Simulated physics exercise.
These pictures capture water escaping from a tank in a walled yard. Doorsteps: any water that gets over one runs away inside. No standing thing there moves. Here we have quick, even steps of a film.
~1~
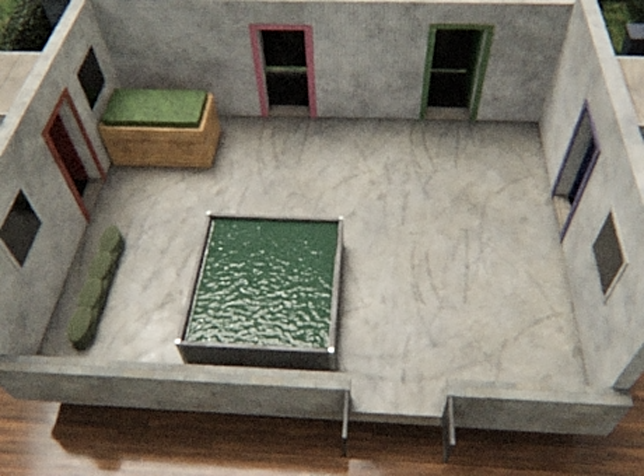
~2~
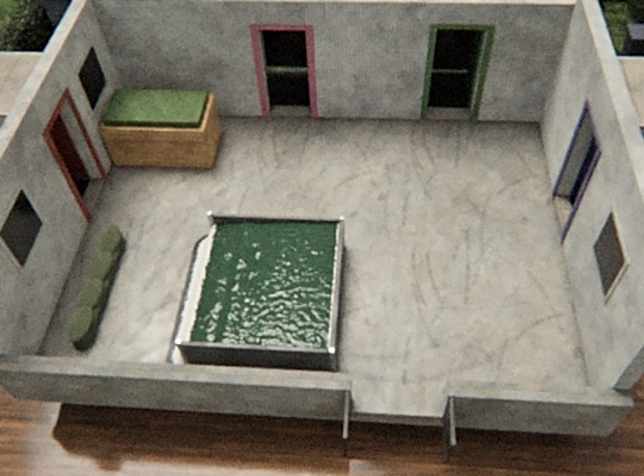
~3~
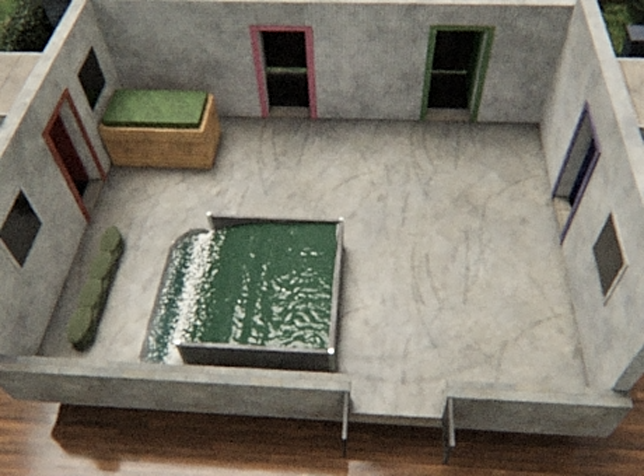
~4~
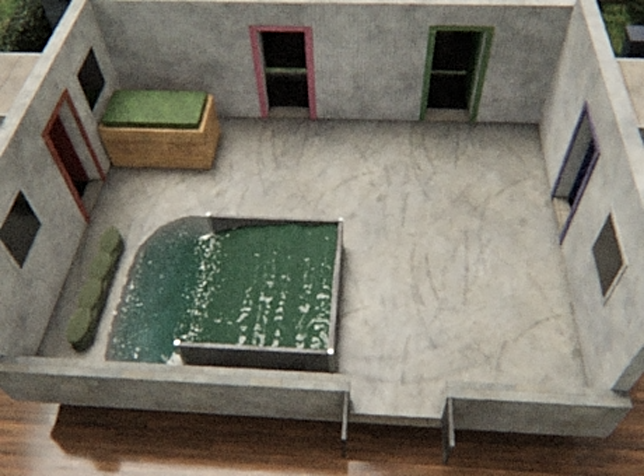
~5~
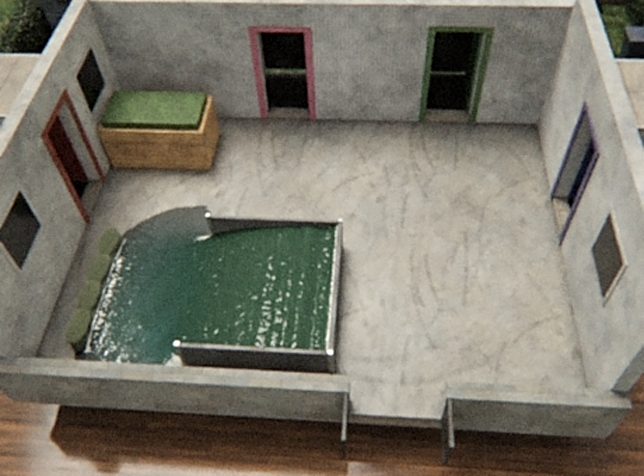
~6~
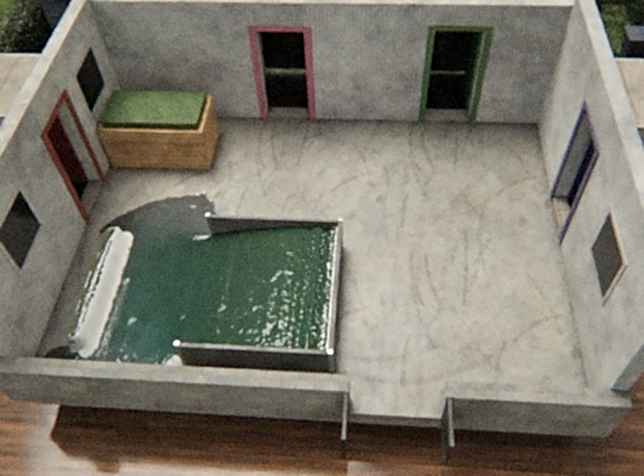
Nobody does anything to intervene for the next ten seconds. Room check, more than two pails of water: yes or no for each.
Blue door, no; pink door, no; red door, yes; green door, no.
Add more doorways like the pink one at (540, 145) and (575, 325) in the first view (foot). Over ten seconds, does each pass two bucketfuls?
Well, the earlier one is above the limit, while the later one is below the limit.
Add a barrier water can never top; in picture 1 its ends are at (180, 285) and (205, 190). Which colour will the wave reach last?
I say the blue door.
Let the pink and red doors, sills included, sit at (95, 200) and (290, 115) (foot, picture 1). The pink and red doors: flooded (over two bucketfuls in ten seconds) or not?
Result - pink runs over the limit, red keeps within bounds.
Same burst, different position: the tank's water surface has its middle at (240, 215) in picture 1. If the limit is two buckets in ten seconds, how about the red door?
Result for red: It tops the limit.
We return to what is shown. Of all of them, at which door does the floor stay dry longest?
Looks like the door marked blue.
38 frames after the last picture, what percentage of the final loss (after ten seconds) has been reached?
Approximately 85 in a hundred, I think.
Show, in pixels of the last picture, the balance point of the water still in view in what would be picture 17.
About (172, 289).
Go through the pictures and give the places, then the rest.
Still water in the water tank at (265, 279), in the first frame.
The front is at a hidden place, out from the gap at (203, 291), in the second frame.
The front is at a hidden place, out from the gap at (203, 293), in the third frame.
The front is at a hidden place, out from the gap at (203, 294), in the fourth frame.
The front is at a hidden place, out from the gap at (202, 296), in the fifth frame.
The front is at a hidden place, out from the gap at (202, 295), in the sixth frame.
A moment on, water covers 25 % of the floor; the blue door not reached, the pink door not reached, the red door under two buckets in, the green door not reached.
Next, water covers 25 % of the floor; the blue door not reached, the pink door not reached, the red door over two buckets in, the green door not reached.
Then, water covers 35 % of the floor; the blue door not reached, the pink door not reached, the red door far over two buckets in, the green door not reached.
Later, water covers 80 % of the floor; the blue door not reached, the pink door wet at the sill, nothing in, the red door far over two buckets in, the green door wet at the sill, nothing in.
In the end, water covers 90 % of the floor; the blue door wet at the sill, nothing in, the pink door under two buckets in, the red door far over two buckets in, the green door wet at the sill, nothing in.
